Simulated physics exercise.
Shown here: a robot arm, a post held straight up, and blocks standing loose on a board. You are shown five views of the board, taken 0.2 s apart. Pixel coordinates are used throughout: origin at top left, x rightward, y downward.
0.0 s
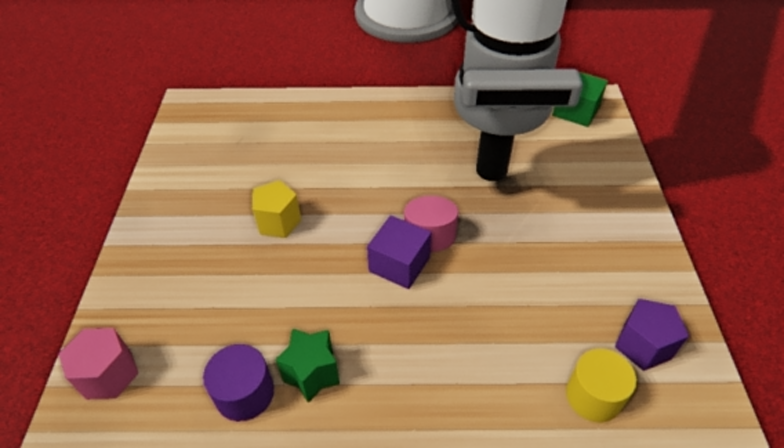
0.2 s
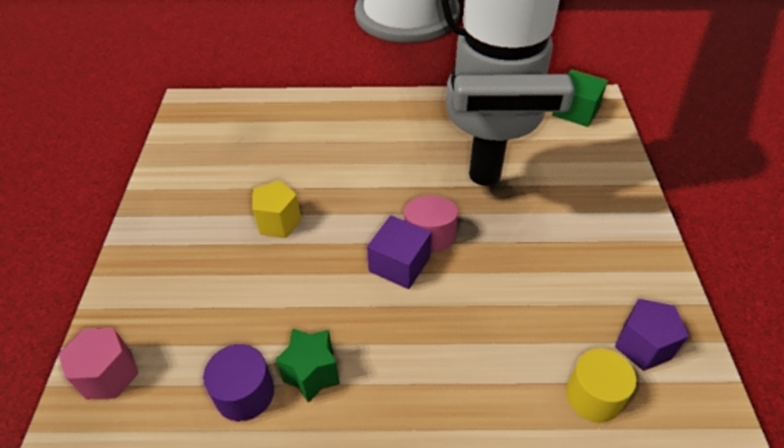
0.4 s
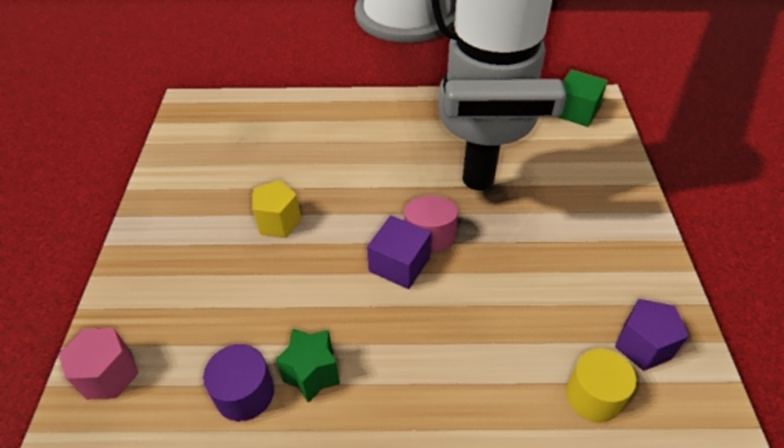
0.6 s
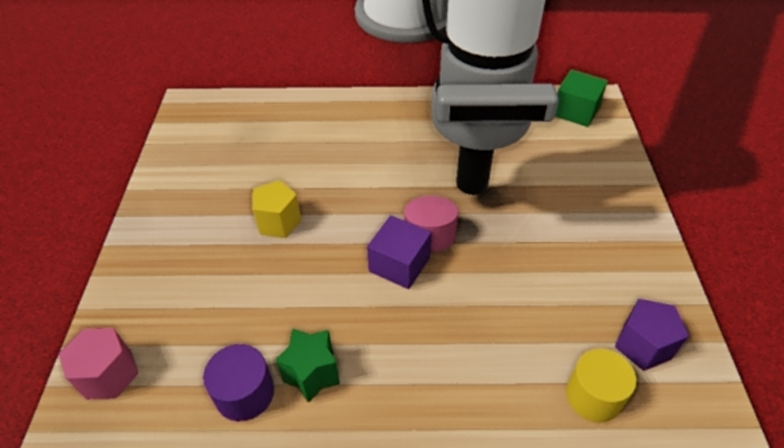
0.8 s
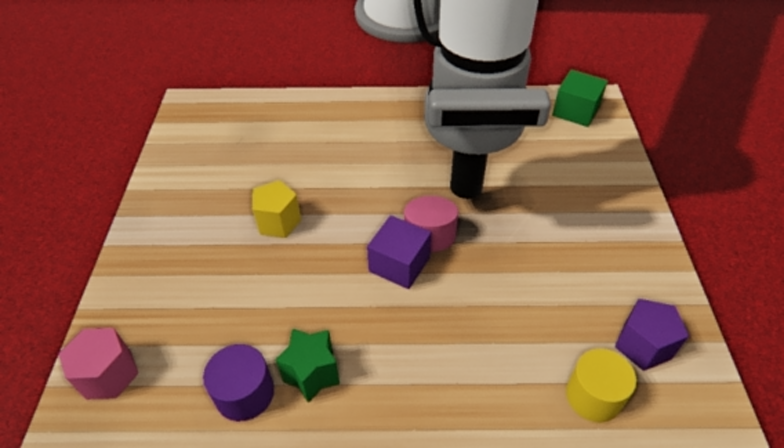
A robot arm moves its black post slightly left and down toward unmoving coloured blocks.
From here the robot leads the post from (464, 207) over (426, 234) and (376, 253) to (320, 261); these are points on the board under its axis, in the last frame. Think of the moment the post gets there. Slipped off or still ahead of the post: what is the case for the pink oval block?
It escapes to one side.
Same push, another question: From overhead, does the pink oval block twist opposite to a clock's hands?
Short answer: Yes.
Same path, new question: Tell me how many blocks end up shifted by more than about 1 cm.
That's two.
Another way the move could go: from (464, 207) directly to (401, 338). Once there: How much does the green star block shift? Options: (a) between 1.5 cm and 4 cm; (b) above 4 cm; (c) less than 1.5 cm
c.
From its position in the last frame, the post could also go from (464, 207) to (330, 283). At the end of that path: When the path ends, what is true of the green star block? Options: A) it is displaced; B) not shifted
The answer is A.
The first path, step by step. One third of the way, post (426, 215); purple square piece (371, 262); pink oval block (402, 232).
Two thirds of the way, post (374, 235); purple square piece (337, 297), turned 15° anticlockwise; pink oval block (361, 258), turned 20° anticlockwise.
At the end, post (317, 243); yellow five-sided block in place; purple square piece (334, 302), turned 15° anticlockwise; pink oval block (357, 263), turned 20° anticlockwise.
